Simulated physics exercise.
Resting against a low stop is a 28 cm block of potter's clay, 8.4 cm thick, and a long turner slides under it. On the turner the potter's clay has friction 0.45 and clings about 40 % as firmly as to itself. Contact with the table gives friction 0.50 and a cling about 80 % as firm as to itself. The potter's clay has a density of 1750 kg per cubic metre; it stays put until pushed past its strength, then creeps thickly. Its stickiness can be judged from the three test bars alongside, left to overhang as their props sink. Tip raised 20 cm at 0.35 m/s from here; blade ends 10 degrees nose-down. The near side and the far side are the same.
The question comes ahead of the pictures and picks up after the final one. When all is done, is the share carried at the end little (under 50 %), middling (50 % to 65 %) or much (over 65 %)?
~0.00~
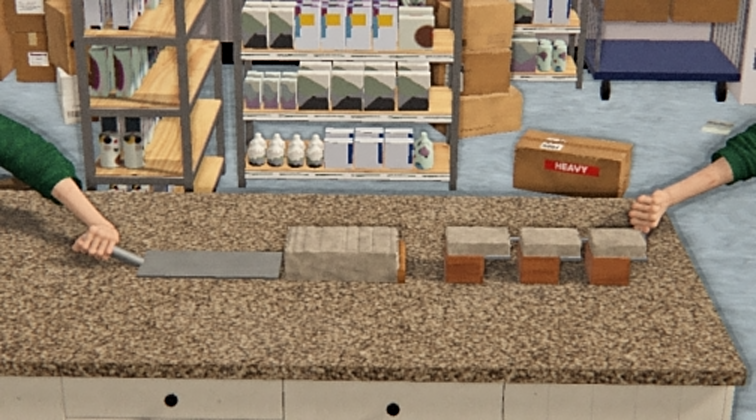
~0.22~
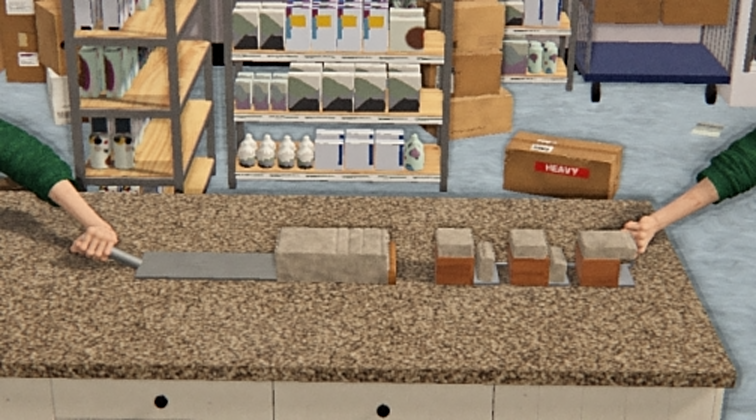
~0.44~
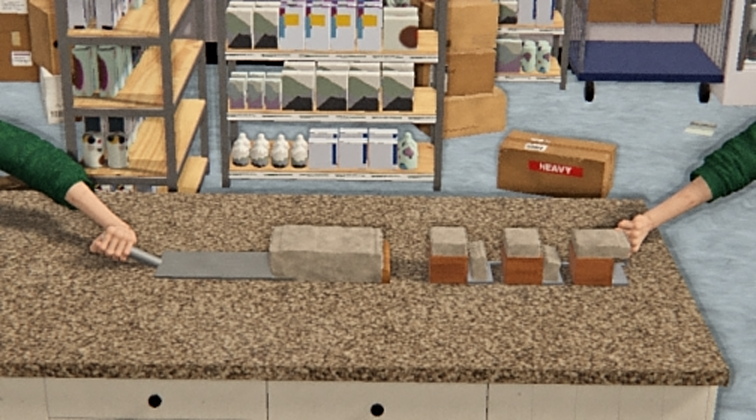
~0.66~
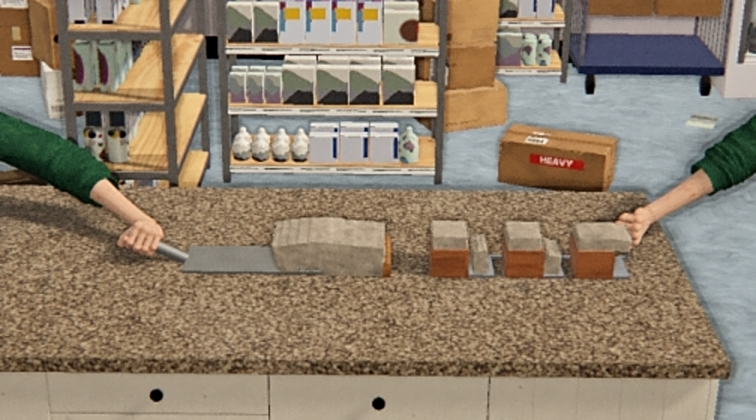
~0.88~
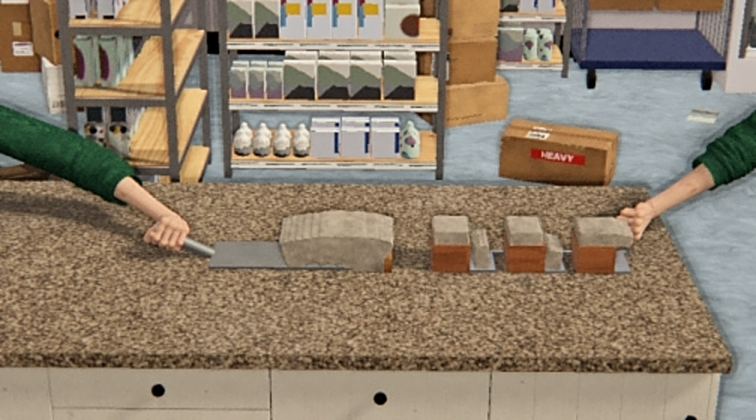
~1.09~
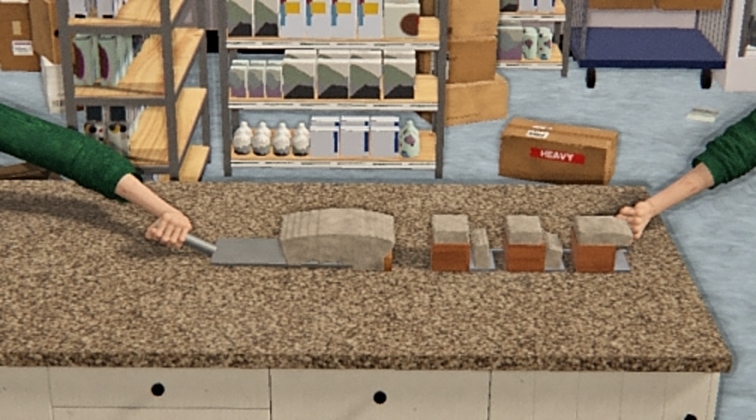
Middling.
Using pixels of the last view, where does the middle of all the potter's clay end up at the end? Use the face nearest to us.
Around (340, 207).
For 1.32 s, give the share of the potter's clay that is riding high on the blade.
30 %.
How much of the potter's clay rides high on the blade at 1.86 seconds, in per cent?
Near 55 per cent.
By 1.32 s, the tip is 8.3 cm up.
By 1.59 s, the tip is 18 cm up.
By 1.86 s, the tip is 20 cm up and 57 % is riding high on the blade.
By 2.12 s, the tip is 20 cm up and 57 % is riding high on the blade.
By 2.50 s, at the end, the tip is 20 cm up and 57 % is riding high on the blade.
